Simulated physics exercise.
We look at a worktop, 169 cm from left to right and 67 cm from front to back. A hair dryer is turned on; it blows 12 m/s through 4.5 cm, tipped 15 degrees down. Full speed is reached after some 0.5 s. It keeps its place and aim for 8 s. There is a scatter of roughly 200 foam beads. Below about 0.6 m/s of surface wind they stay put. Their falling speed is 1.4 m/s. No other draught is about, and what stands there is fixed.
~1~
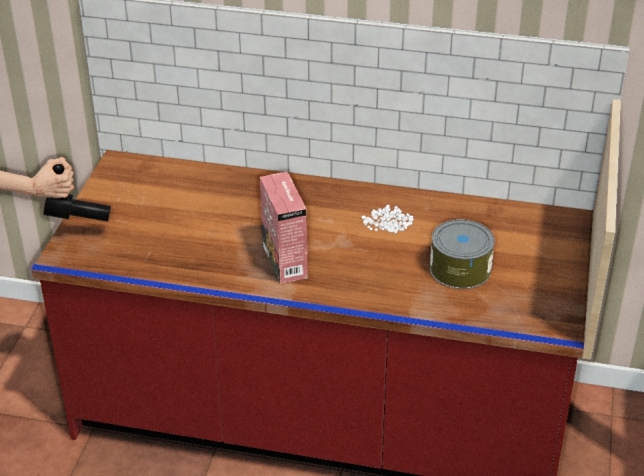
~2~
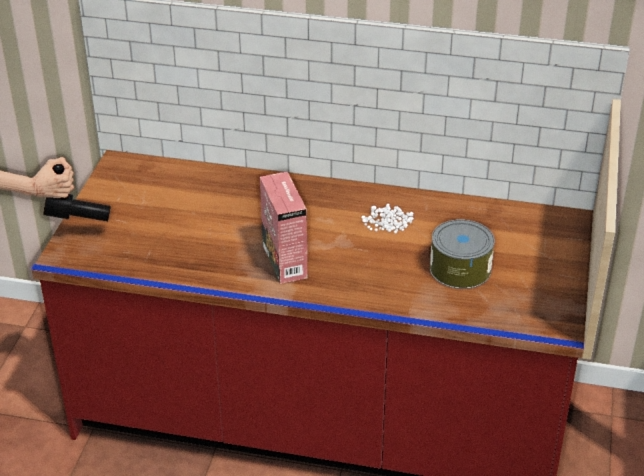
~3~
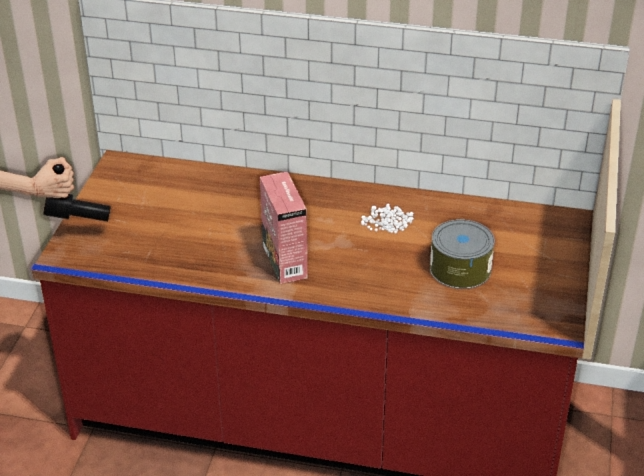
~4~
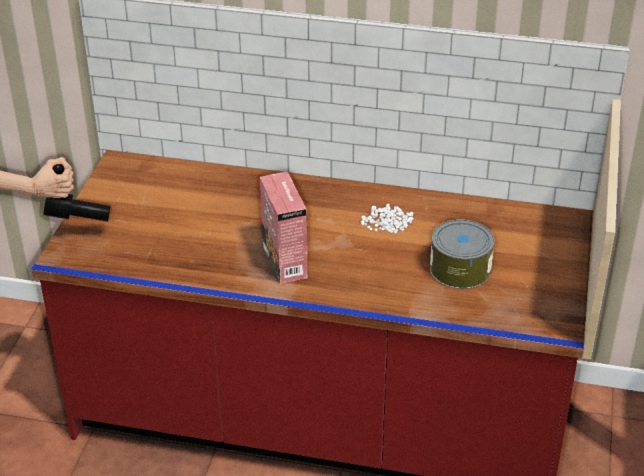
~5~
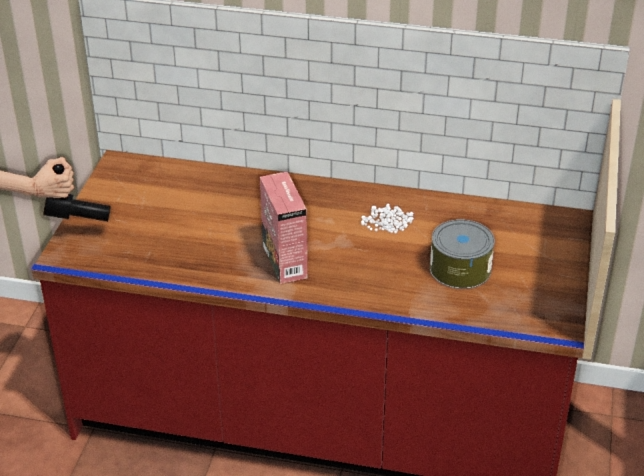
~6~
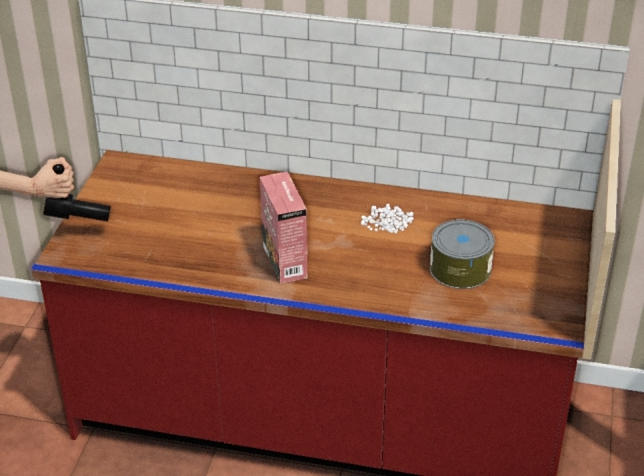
Nothing visibly moves on the wooden worktop as a hand at the left edge holds a black hair dryer pointed right, toward a pink carton. Behind and beyond the carton, a scatter of small white beads lies undisturbed beside a large green tin, and everything looks the same throughout.
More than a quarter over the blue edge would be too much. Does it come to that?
As for a quarter going over the blue edge: Yes.
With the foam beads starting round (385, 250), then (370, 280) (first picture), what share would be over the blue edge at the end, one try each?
In turn about 30 %, 0 %.
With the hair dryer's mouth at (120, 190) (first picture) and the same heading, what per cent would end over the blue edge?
Then about 100 %.
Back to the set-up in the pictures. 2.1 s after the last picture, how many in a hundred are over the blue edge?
About 30 %.
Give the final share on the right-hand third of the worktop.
Some 40 per cent.
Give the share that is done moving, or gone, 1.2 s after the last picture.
Near 4 %.
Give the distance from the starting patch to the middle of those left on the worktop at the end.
Roughly 65 cm.
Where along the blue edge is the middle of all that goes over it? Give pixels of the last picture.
Near (570, 347).
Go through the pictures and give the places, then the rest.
In the first frame, the middle of the foam beads is near (388, 220), none has stirred yet and the mouth of the hair dryer is at (109, 214).
In the second frame, the middle of the foam beads is near (388, 217), none has stirred yet and the blue edge is centred on (297, 308).
In the third frame, the middle of the foam beads is near (387, 219), none has stirred yet, the top of a large tin is at (463, 239) and the top of a carton is at (283, 192).
In the fourth frame, the middle of the foam beads is near (387, 220) and none has stirred yet.
In the fifth frame, the middle of the foam beads is near (387, 220) and none has stirred yet.
In the sixth frame, the middle of the foam beads is near (387, 220) and none has stirred yet.
Then, 1.2 s after the last picture, 10 % are over the blue edge; the middle of those still in play is near (574, 266); 4 % have settled or left.
Then, 2.1 s after the last picture, 32 % are over the blue edge; the middle of those still in play is near (586, 221); 32 % have settled or left.
Then, 4.0 s after the last picture, 48 % are over the blue edge; the middle of those still in play is near (587, 218); 54 % have settled or left.
Then, 7.6 s after the last picture, at the end, 58 % are over the blue edge; the middle of those still in play is near (585, 217).
